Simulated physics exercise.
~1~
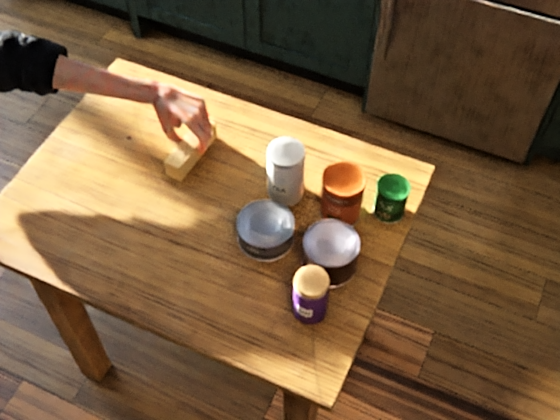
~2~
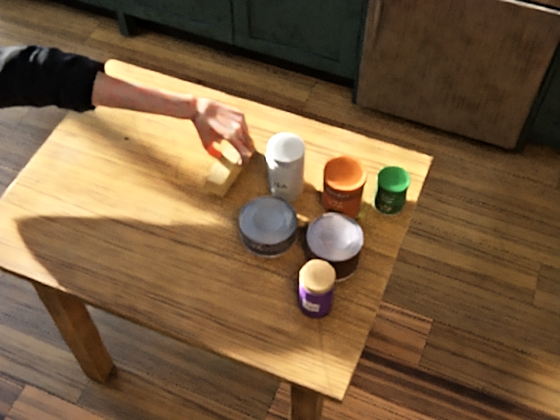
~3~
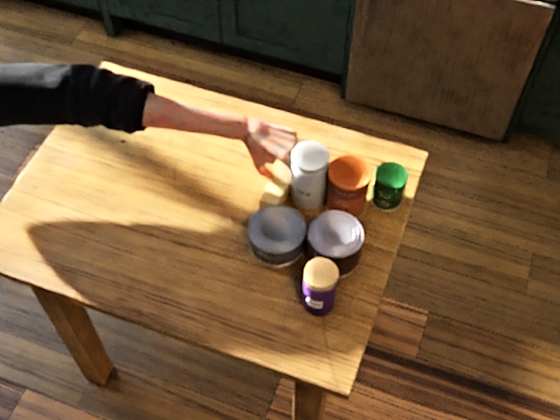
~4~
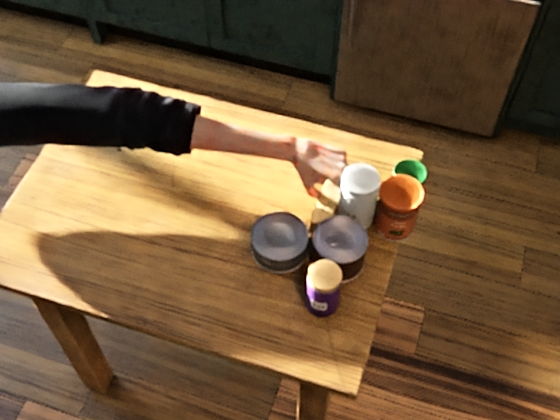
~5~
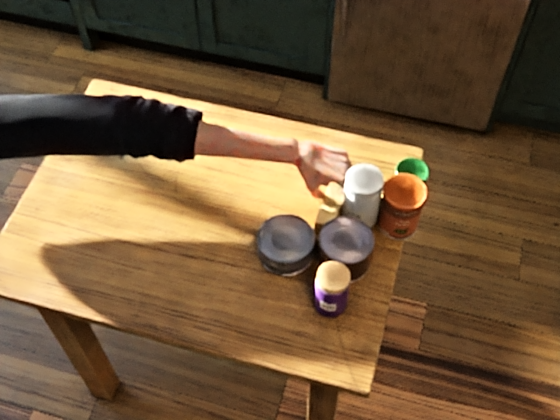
On a wooden table, a hand slides a block right, pushing three upright containers toward the edge.
